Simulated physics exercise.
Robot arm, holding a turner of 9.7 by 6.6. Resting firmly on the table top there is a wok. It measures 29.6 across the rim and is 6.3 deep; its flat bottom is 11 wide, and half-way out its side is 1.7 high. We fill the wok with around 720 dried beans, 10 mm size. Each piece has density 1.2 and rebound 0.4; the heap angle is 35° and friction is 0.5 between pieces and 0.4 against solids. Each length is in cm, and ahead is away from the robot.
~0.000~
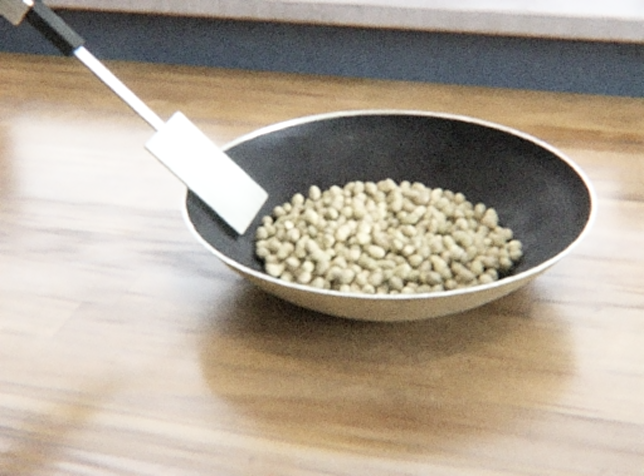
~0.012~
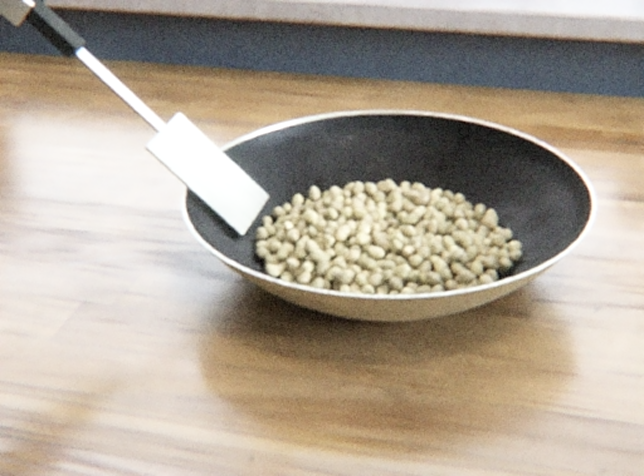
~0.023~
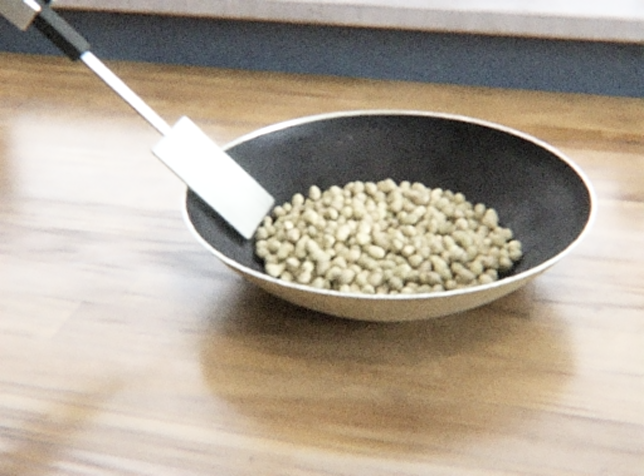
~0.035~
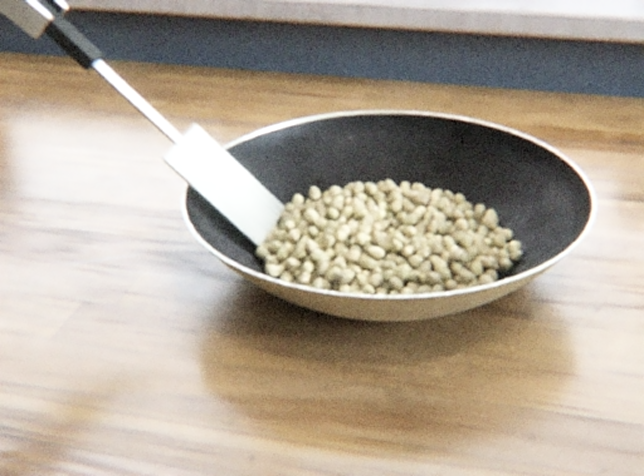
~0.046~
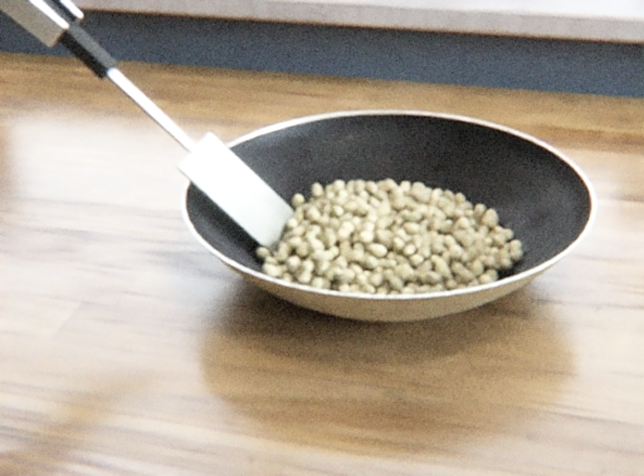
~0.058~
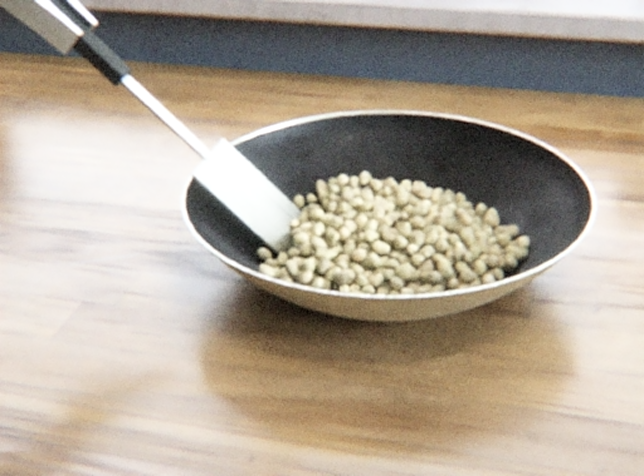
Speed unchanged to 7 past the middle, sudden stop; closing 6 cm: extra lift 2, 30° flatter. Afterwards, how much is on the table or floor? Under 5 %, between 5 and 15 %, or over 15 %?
Under 5 %.
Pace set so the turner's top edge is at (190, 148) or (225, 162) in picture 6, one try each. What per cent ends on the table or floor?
Estimates: About 0 %, about 5 %.
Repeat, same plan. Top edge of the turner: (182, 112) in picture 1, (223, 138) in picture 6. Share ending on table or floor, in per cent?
About 0 per cent.
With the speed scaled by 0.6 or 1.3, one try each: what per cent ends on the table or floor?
Some 0 per cent, then some 5 per cent, on the table or floor.
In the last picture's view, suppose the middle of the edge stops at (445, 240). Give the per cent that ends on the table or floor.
Around 0 percent.
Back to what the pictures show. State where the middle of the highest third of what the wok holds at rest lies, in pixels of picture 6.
The middle lies somewhere around (518, 228).
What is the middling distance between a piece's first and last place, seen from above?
Roughly 5 cm.
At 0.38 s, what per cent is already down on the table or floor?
Close to 0 per cent of the load.
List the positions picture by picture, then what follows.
In the first picture, turner top edge at (161, 129), sloping 43°; upper third of the load around (380, 237), from x 260 to 515, top at y 185; 716 in the wok.
In the second picture, turner top edge at (162, 130), sloping 43°; upper third of the load around (380, 237), from x 260 to 515, top at y 185.
In the third picture, turner top edge at (168, 134), sloping 43°; upper third of the load around (380, 237), from x 260 to 515, top at y 185.
In the fourth picture, turner top edge at (180, 142), sloping 43°; upper third of the load around (381, 237), from x 260 to 515, top at y 185.
In the fifth picture, turner top edge at (194, 150), sloping 43°; upper third of the load around (380, 235), from x 260 to 515, top at y 185.
In the sixth picture, turner top edge at (208, 157), sloping 43°; upper third of the load around (386, 231), from x 265 to 525, top at y 180; 716 in the wok.
After 0.11 s, sloping 43°, highest piece 6 above the table; 716 in the wok.
After 0.16 s, sloping 34°, highest piece 6 above the table; 716 in the wok.
After 0.38 s, sloping 13°, highest piece 7 above the table; 709 in the wok, 4 on the table or floor, 3 on the blade or in flight.
After 1.43 s, sloping 13°, highest piece 7 above the table; 709 in the wok, 7 on the table or floor.
At rest, 709 in the wok, 7 on the table or floor. That is 1 % on the table or floor.
